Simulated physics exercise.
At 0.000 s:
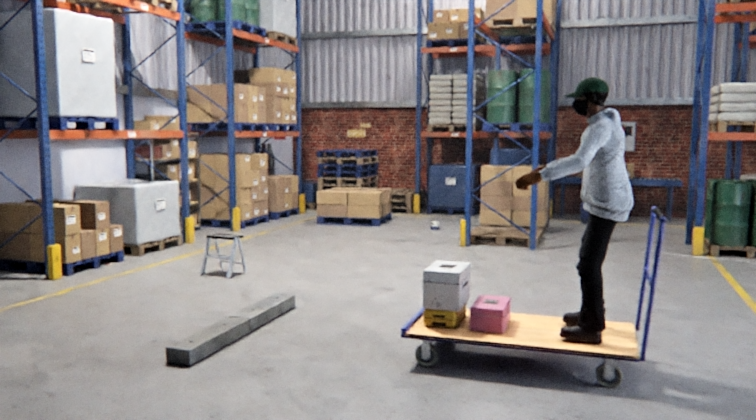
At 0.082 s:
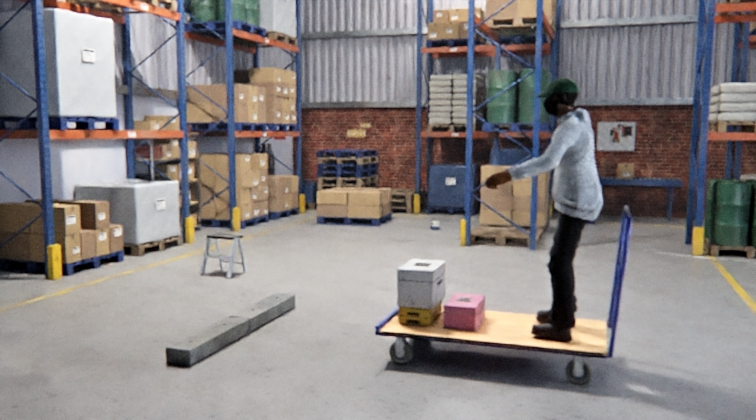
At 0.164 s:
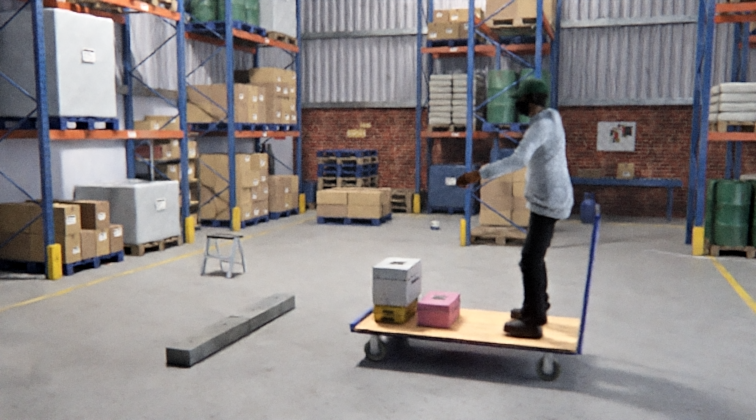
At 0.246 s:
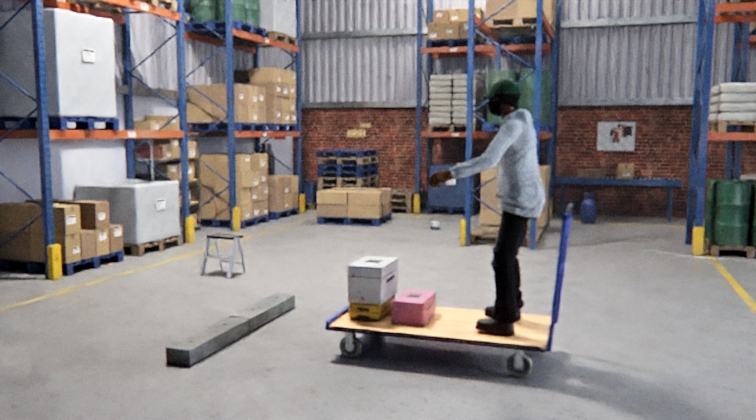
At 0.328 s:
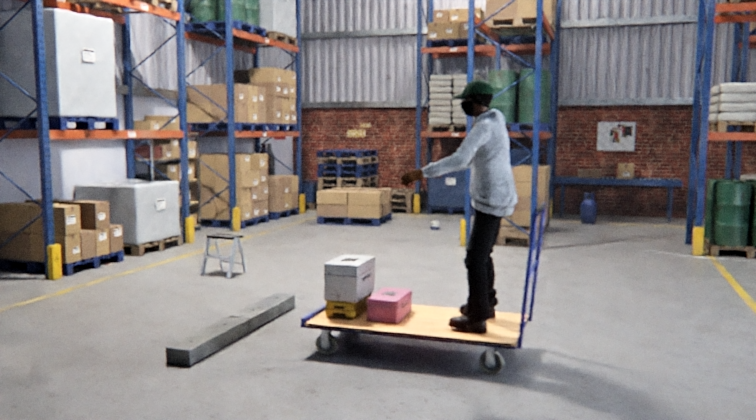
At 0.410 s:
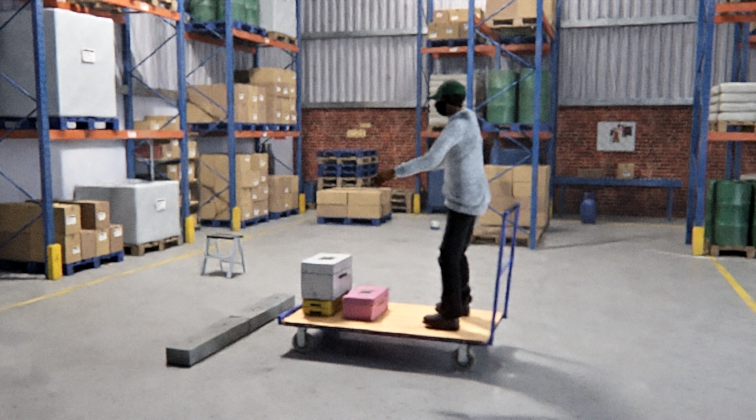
A flat cart with a blue handle rolls left across a warehouse floor, carrying a standing person in a green cap with arms held forward, a pink toolbox and a stacked white and yellow load. It steadily closes the gap to a grey beam, its riders keeping their places on the deck.
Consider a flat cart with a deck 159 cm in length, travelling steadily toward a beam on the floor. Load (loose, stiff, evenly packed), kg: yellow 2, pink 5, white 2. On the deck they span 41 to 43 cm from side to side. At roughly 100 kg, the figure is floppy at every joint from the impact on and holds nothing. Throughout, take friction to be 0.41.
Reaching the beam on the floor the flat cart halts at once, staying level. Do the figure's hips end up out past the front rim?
Yes. It clears the edge.
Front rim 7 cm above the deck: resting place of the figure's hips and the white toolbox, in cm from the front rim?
Then hips 30 past, white 120 past.
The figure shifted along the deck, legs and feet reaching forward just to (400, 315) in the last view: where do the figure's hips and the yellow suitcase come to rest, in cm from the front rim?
Hips 60 past, yellow 10 behind.
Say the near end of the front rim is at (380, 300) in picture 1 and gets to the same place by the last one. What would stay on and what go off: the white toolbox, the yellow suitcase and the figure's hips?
Then the white one is past the rim, the yellow one is still in place and the hips are still in place.
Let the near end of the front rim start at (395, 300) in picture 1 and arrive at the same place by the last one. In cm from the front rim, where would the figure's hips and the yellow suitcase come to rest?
Both stay short of the rim: The hips by 60 cm and yellow by 20 cm.
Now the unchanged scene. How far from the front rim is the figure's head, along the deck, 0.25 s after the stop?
60 cm behind it.
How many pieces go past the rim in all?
Count of them: 1.
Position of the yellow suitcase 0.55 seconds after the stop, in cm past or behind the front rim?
About 15 cm behind the rim.
After 0.64 s the deck stops.
After 1.19 s the figure's hips are 42 cm behind the rim, near (285, 233) in the last picture's view.
After 1.64 s the figure's hips are 19 cm past the rim, near (226, 283) in the last picture's view.
Final state at 4.6 s, past the rim, white toolbox and the figure's hips; behind it, yellow suitcase and pink toolbox.
